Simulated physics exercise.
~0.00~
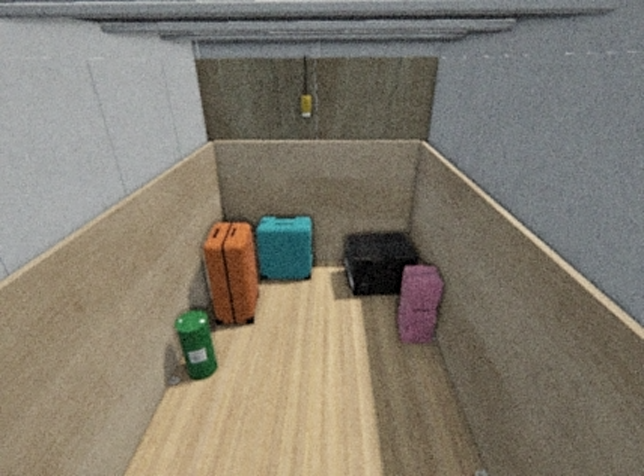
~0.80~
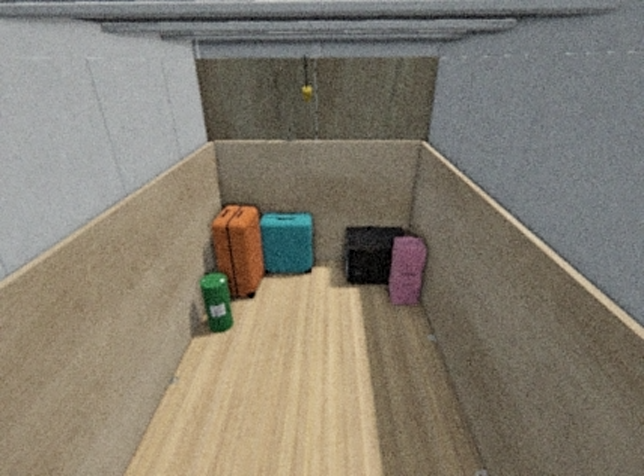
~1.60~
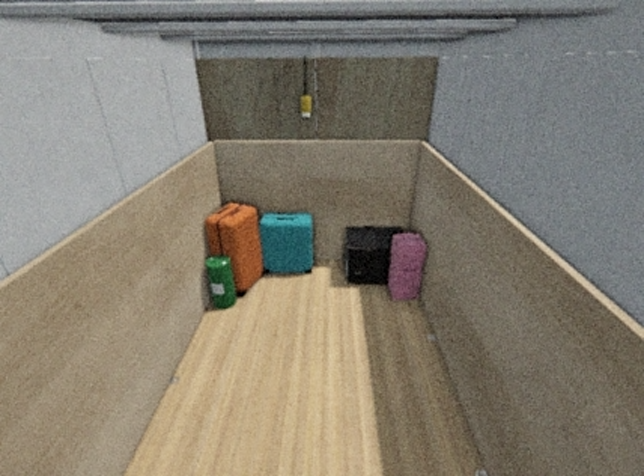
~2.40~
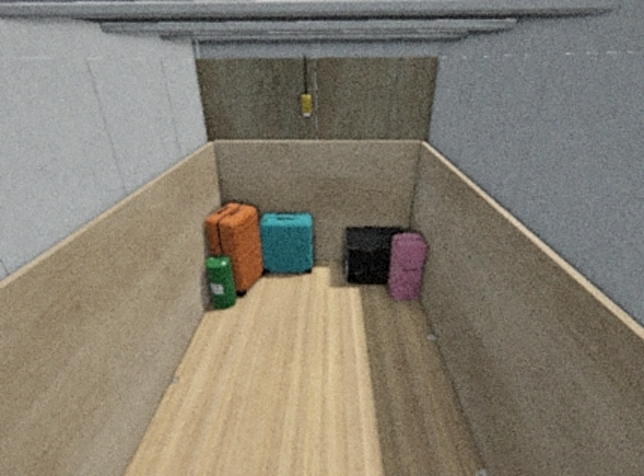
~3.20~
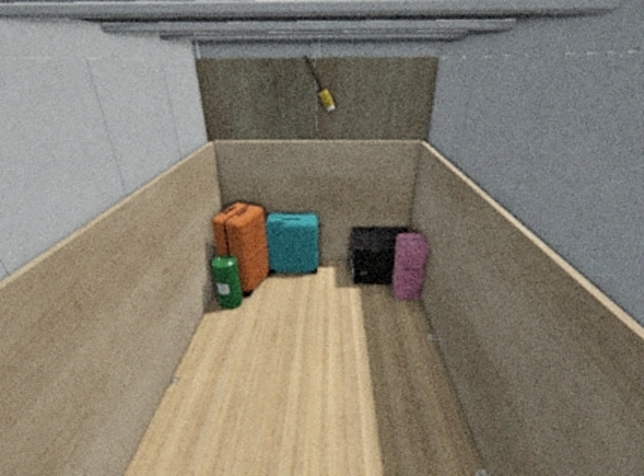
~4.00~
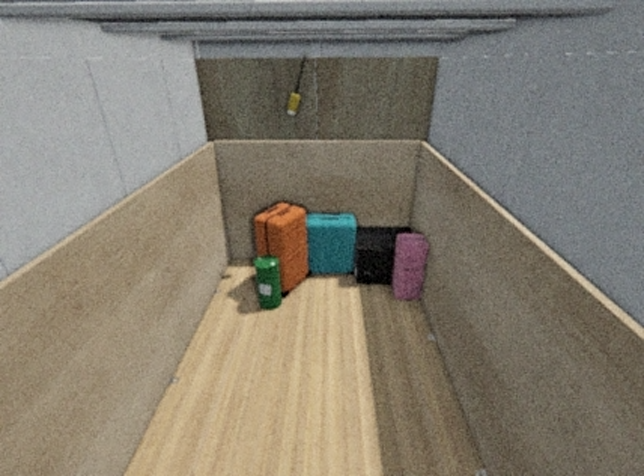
An orange case, a turquoise case, a black box, a pink box and a green canister slid toward the van's front wall and paused, then the cases and canister shifted right, and all five ended upright, bunched toward the right.
